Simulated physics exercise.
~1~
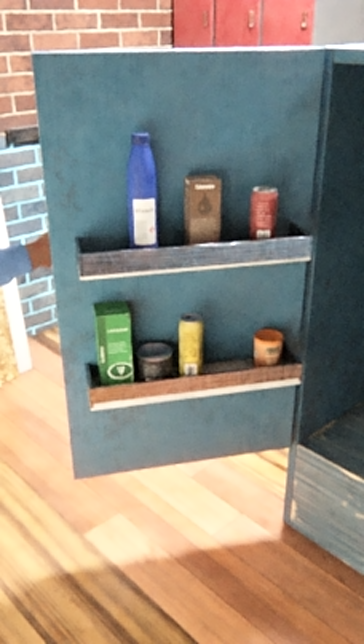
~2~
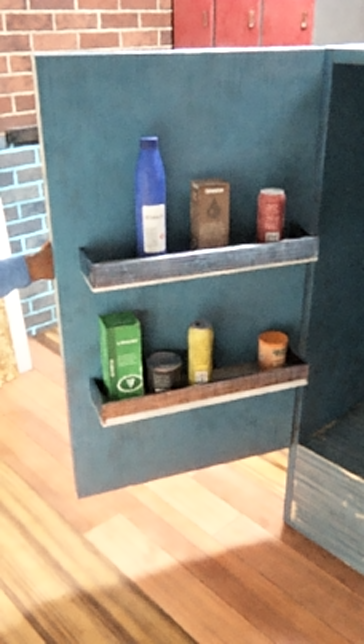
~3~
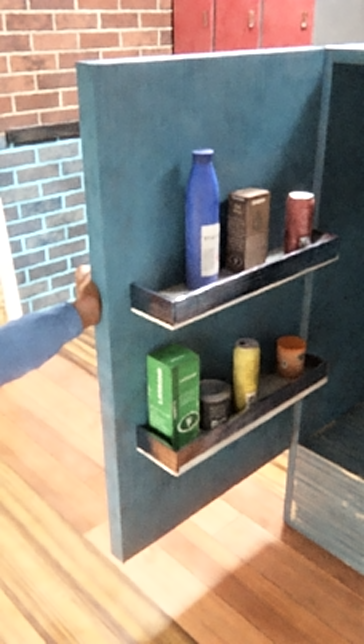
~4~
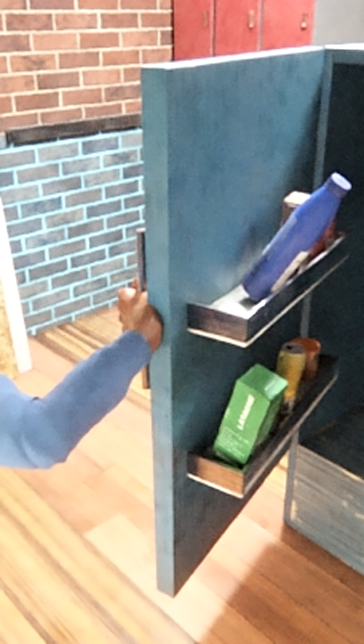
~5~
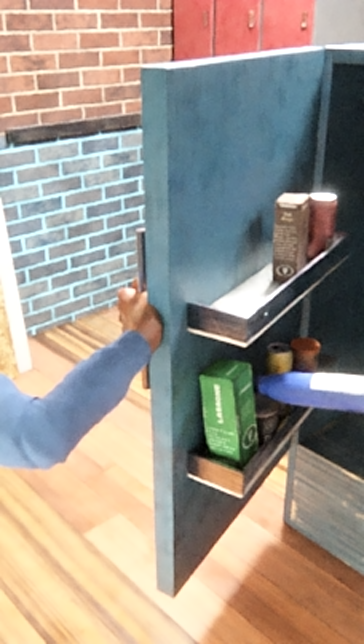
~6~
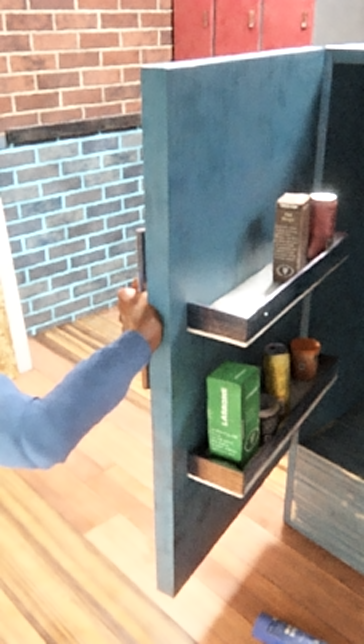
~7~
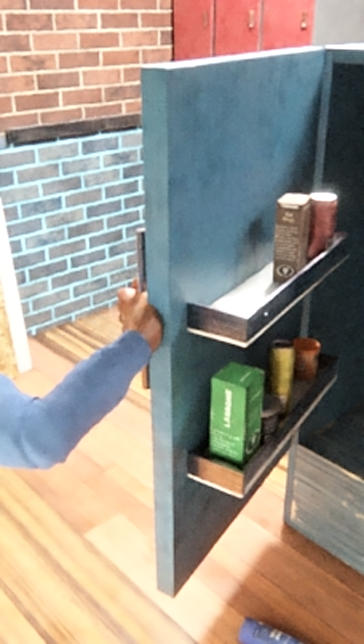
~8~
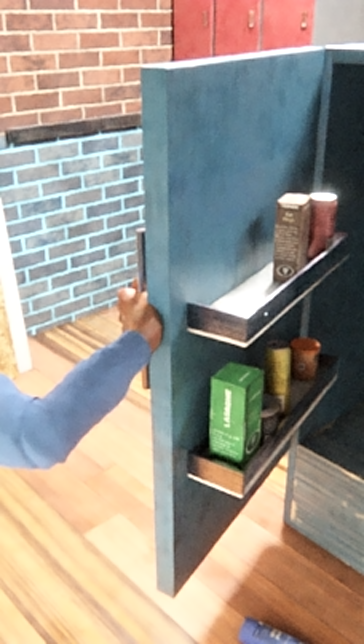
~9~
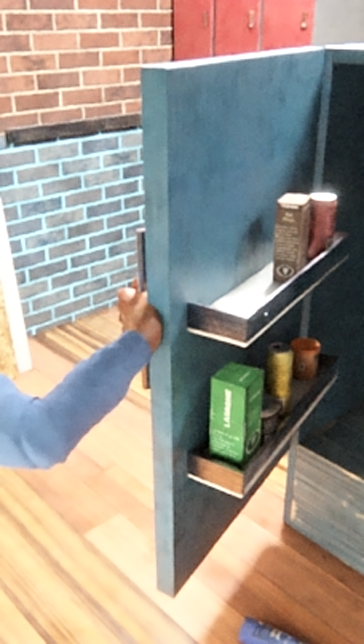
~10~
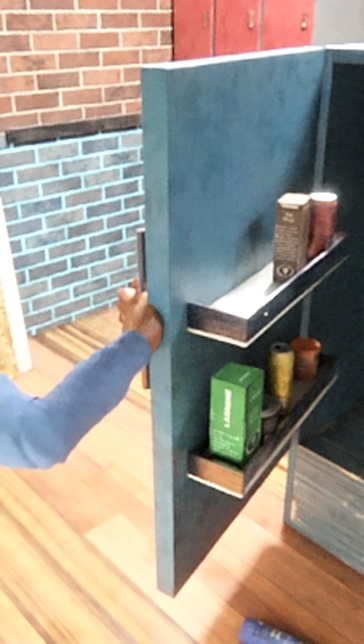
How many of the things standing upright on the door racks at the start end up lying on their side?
Just one of them does, the blue bottle, which ends up lying on the floor.
